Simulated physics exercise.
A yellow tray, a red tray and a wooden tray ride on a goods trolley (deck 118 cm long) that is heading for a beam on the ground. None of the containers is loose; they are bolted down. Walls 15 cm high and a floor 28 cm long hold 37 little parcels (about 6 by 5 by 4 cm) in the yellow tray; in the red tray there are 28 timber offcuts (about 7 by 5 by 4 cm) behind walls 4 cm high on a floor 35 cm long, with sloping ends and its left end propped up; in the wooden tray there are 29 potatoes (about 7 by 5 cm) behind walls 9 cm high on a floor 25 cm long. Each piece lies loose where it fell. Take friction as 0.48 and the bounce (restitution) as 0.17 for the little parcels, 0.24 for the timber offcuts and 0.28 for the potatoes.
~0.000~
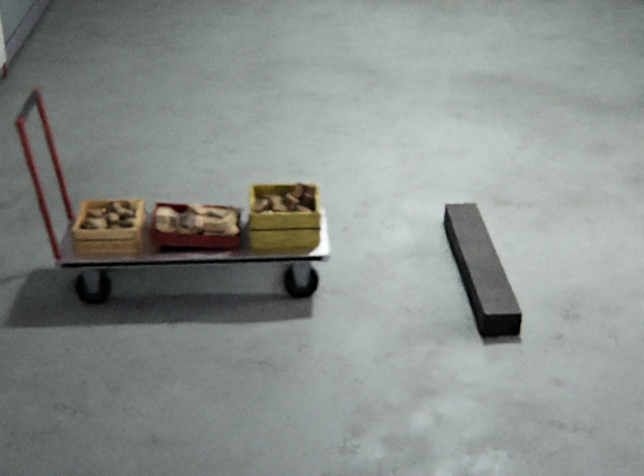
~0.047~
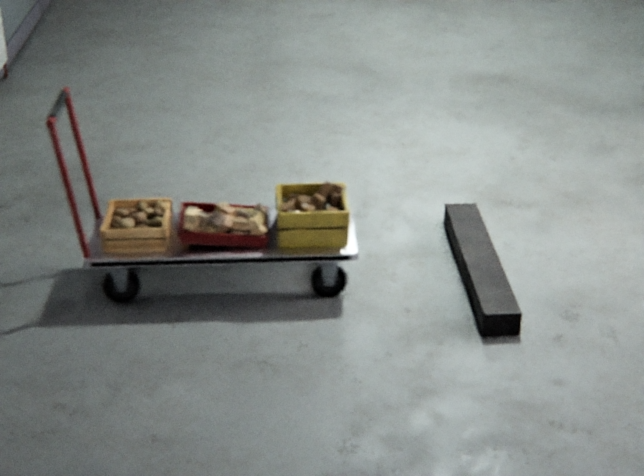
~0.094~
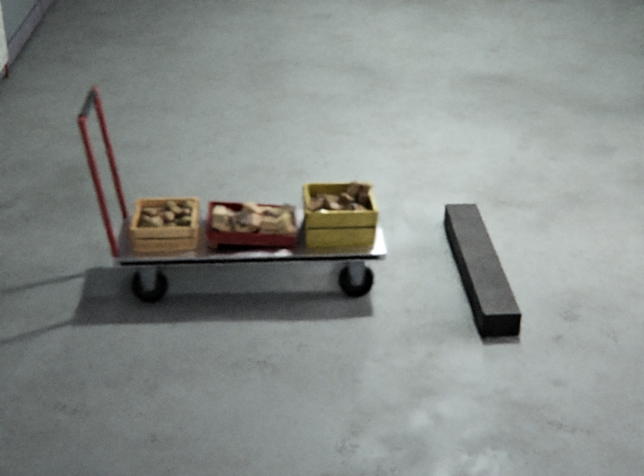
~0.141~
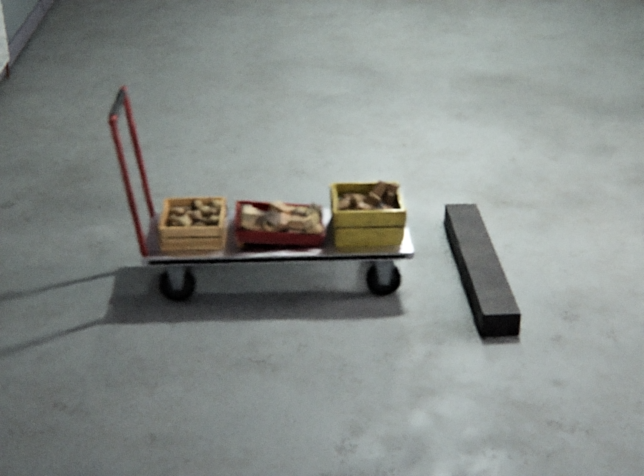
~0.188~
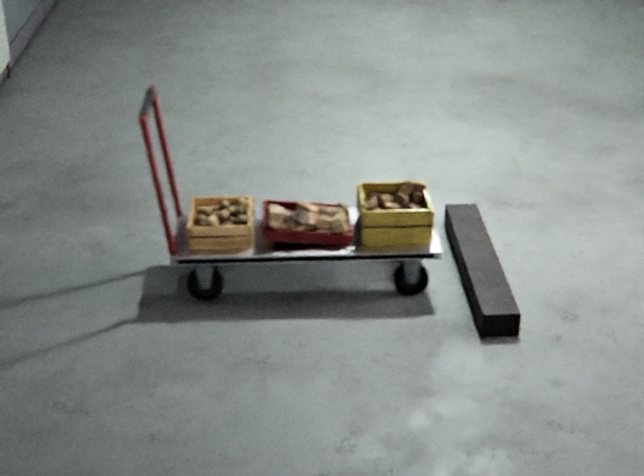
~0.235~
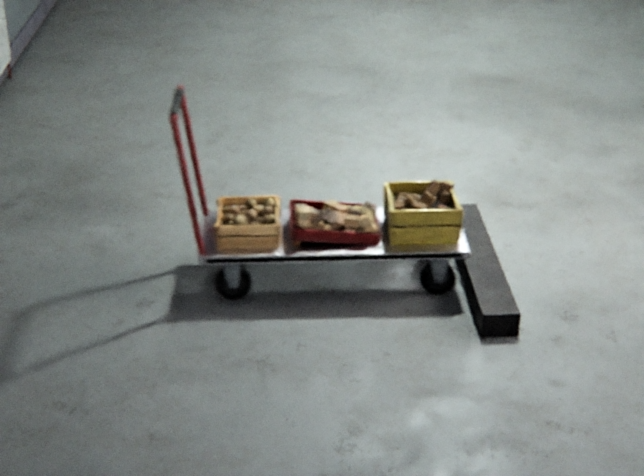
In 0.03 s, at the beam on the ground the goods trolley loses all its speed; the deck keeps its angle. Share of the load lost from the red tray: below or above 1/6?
Spillage goes beyond one sixth.
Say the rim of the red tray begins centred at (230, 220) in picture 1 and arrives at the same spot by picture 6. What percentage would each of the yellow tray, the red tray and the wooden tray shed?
Result - yellow tray: 0 per cent; red tray: 20 per cent; wooden tray: 0 per cent.
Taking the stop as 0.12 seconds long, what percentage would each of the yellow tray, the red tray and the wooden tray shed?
Yellow tray 10 %, red tray 20 %, wooden tray 0 %.
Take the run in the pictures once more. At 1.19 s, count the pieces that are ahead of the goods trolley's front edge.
Close to 3.
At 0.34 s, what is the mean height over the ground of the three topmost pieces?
Roughly 46 centimetres.
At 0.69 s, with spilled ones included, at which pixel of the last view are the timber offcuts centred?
Centre approx. (379, 219).
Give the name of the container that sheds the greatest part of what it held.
Result: Red tray.
After 0.24 s, impact.
After 0.34 s, 1 of 37 out of the yellow tray, 2 of 28 out of the red tray and 0 of 29 out of the wooden tray.
After 0.46 s, 2 of 37 out of the yellow tray, 9 of 28 out of the red tray and 2 of 29 out of the wooden tray.
After 0.69 s, 2 of 37 out of the yellow tray, 10 of 28 out of the red tray and 2 of 29 out of the wooden tray.
Final count (at 1.19 s), 2 of 37 out of the yellow tray, 10 of 28 out of the red tray and 2 of 29 out of the wooden tray. Asked share, 10 of 28, 36 per cent.
